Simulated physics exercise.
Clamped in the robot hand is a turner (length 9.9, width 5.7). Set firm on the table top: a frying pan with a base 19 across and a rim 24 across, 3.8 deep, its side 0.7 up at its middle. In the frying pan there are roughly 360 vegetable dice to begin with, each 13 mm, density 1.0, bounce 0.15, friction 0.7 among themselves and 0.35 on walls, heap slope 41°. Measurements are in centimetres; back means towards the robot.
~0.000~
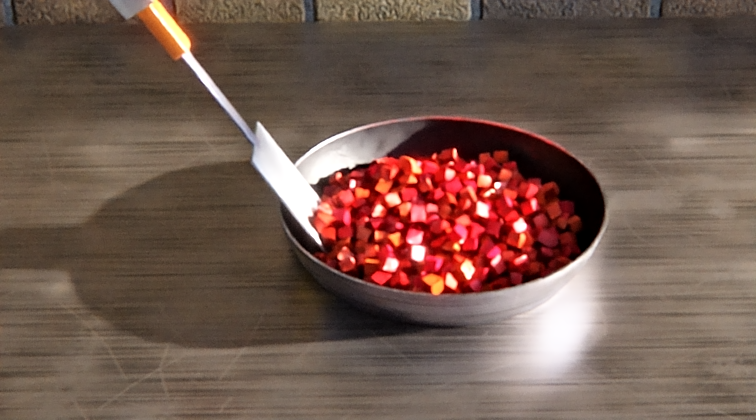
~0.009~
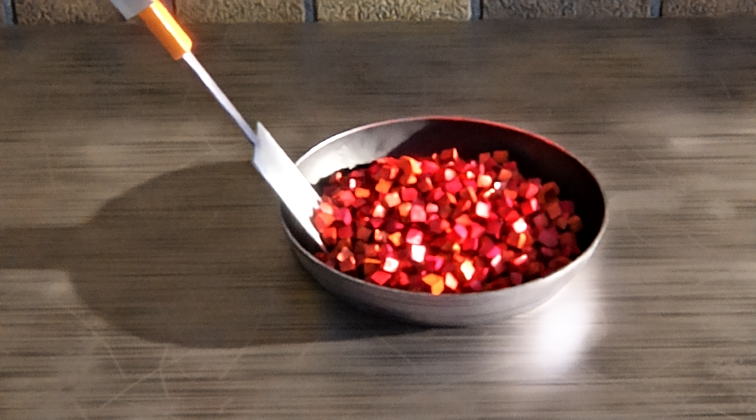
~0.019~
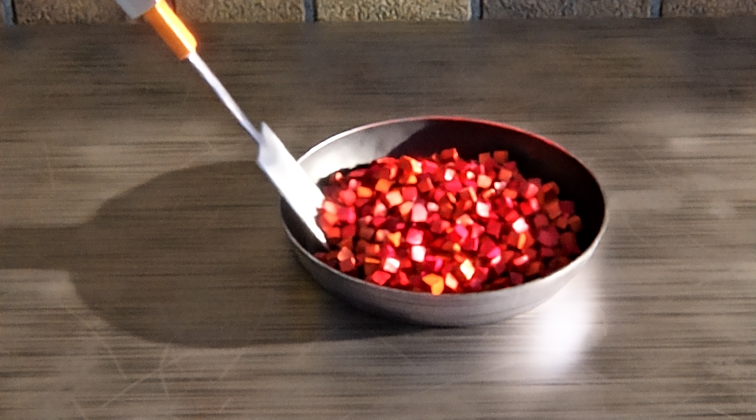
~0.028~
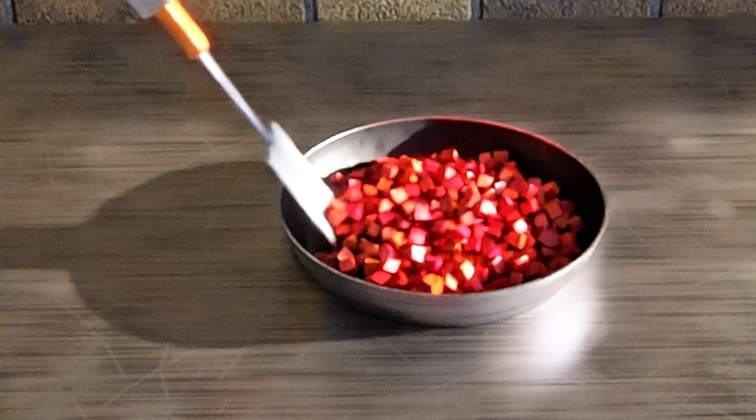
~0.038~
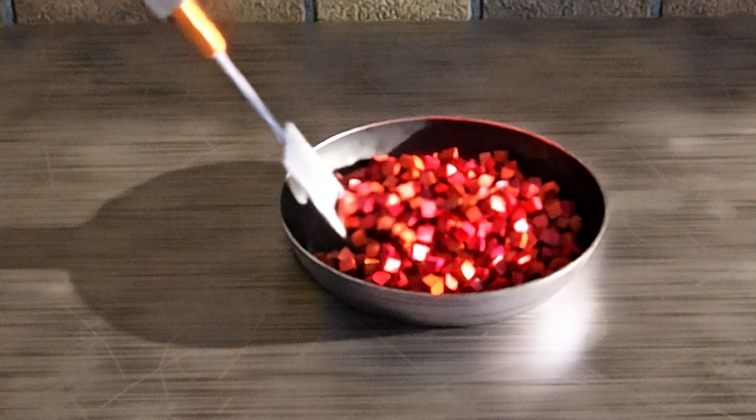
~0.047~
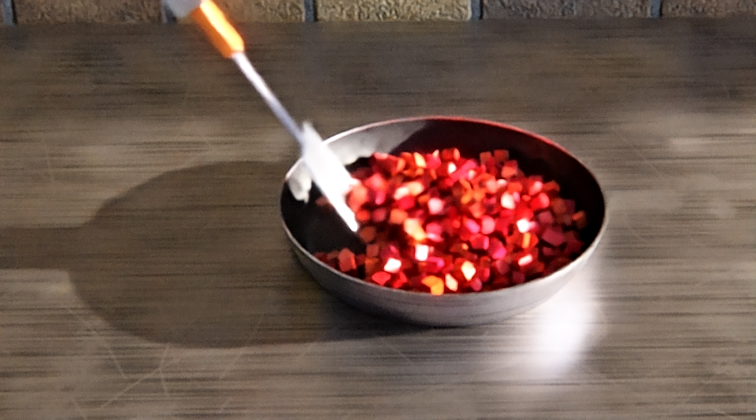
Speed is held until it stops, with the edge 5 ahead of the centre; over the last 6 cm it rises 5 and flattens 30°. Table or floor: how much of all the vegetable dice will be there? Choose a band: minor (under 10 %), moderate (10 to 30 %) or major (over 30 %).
Moderate.
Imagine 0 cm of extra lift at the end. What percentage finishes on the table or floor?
It comes to near 0 percent.
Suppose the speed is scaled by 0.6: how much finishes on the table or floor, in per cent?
Some 10 per cent.
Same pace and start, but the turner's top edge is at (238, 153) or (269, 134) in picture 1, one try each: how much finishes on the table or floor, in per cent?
About 20% and 10%.
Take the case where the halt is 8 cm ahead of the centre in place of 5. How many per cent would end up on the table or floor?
That would give close to 25 per cent.
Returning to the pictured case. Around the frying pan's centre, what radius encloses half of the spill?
Some 32 cm.
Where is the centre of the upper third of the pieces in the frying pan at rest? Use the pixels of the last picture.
Roughly at (537, 207).
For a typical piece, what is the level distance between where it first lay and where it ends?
Level distance of around 2 cm.
After 0.07 s, sloping 57°, highest piece 6 above the table; 358 in the frying pan.
After 0.09 s, sloping 48°, highest piece 7 above the table; 358 in the frying pan.
After 0.30 s, sloping 28°, highest piece 9 above the table; 302 in the frying pan, 43 on the table or floor, 13 on the blade or in flight.
After 1.35 s, sloping 28°, highest piece 5 above the table; 302 in the frying pan, 56 on the table or floor.
In the end, 302 in the frying pan, 56 on the table or floor. That is 16 % on the table or floor.
